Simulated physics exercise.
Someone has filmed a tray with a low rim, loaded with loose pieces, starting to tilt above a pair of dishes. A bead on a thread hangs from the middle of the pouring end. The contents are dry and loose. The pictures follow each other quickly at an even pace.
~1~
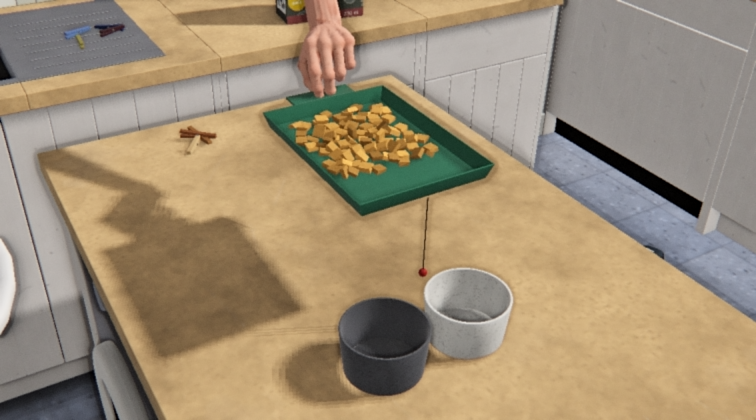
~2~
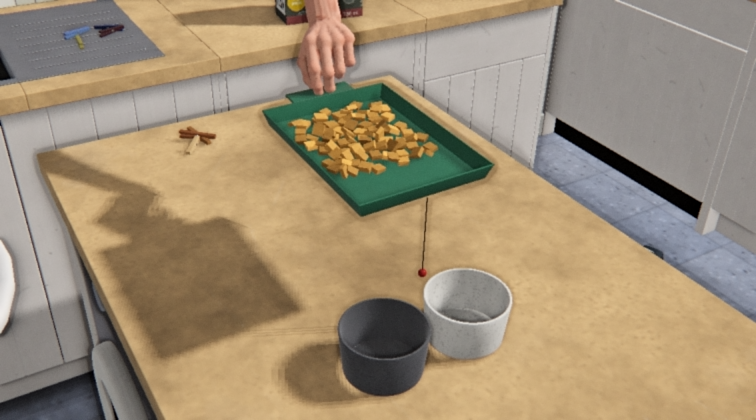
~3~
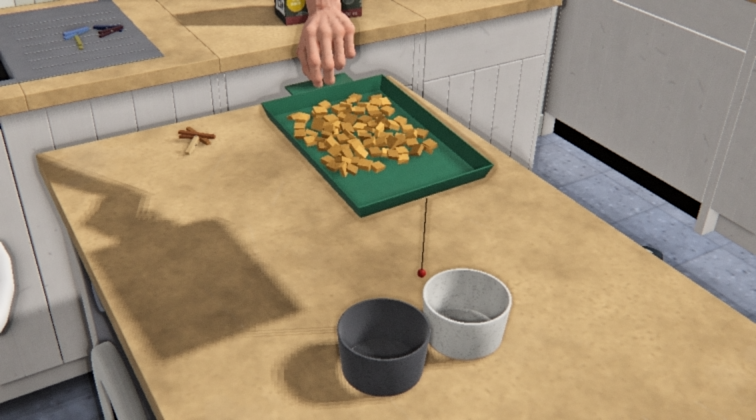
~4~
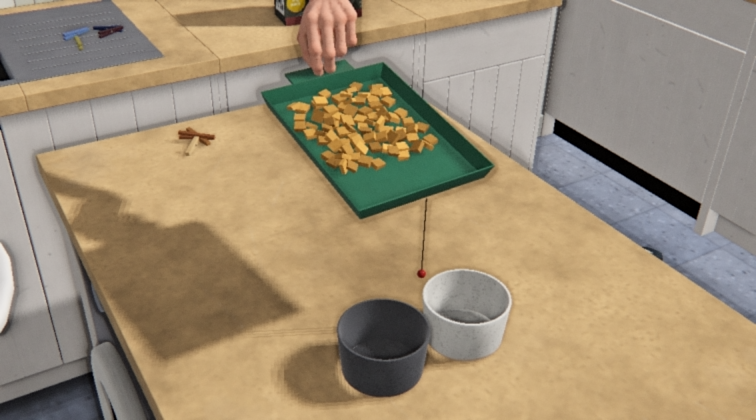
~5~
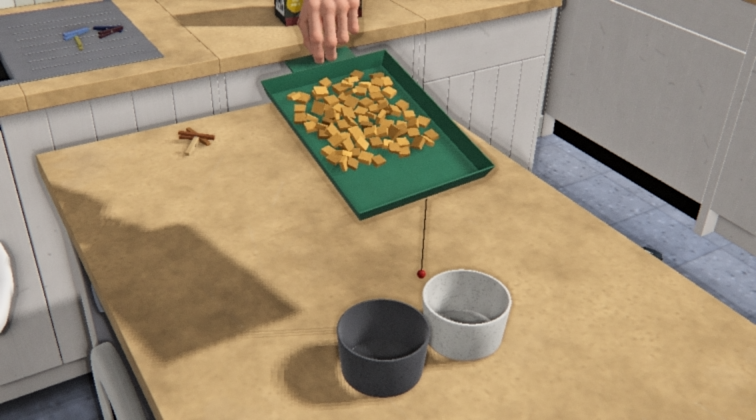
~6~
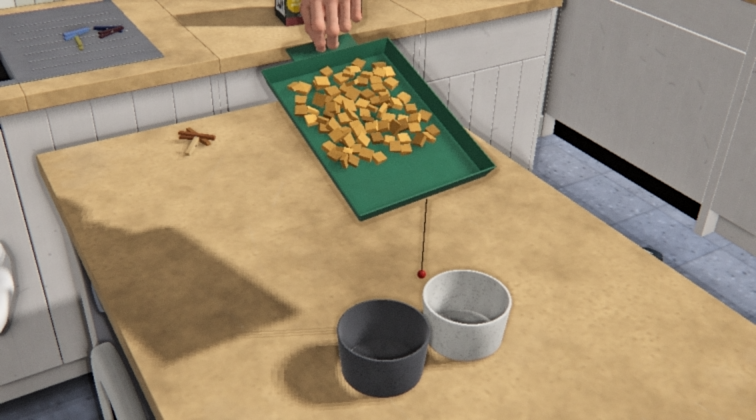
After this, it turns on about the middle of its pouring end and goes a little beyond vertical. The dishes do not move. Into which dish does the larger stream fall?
Fuller: The left-hand dish.
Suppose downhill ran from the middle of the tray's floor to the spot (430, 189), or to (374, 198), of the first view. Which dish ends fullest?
In turn: The right-hand dish; the left dish.
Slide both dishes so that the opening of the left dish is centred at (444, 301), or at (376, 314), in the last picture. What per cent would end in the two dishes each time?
The first gives 40 %, the second 70 %.
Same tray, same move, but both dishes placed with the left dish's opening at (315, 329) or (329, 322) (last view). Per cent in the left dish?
About 10 and 20 per cent.
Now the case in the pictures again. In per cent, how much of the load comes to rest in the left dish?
Roughly 60 in a hundred.
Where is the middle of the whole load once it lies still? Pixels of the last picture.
Close to (396, 358).
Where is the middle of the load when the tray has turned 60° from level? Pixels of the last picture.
Near (401, 185).
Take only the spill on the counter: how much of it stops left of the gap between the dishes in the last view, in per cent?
About 50 per cent.
Just after the last frame, tray tipped steeply; almost all on the tray; just a few in the air.
A moment on, tray tipped right over; roughly half on the tray; roughly a quarter in the left dish; just a few in the right dish; about a tenth outside both; about a tenth in the air.
Further on, tray tipped past a quarter turn; roughly two thirds in the left dish; roughly a quarter in the right dish; about a tenth outside both.
When it is over, tray tipped past a quarter turn; roughly two thirds in the left dish; roughly a quarter in the right dish; about a tenth outside both.
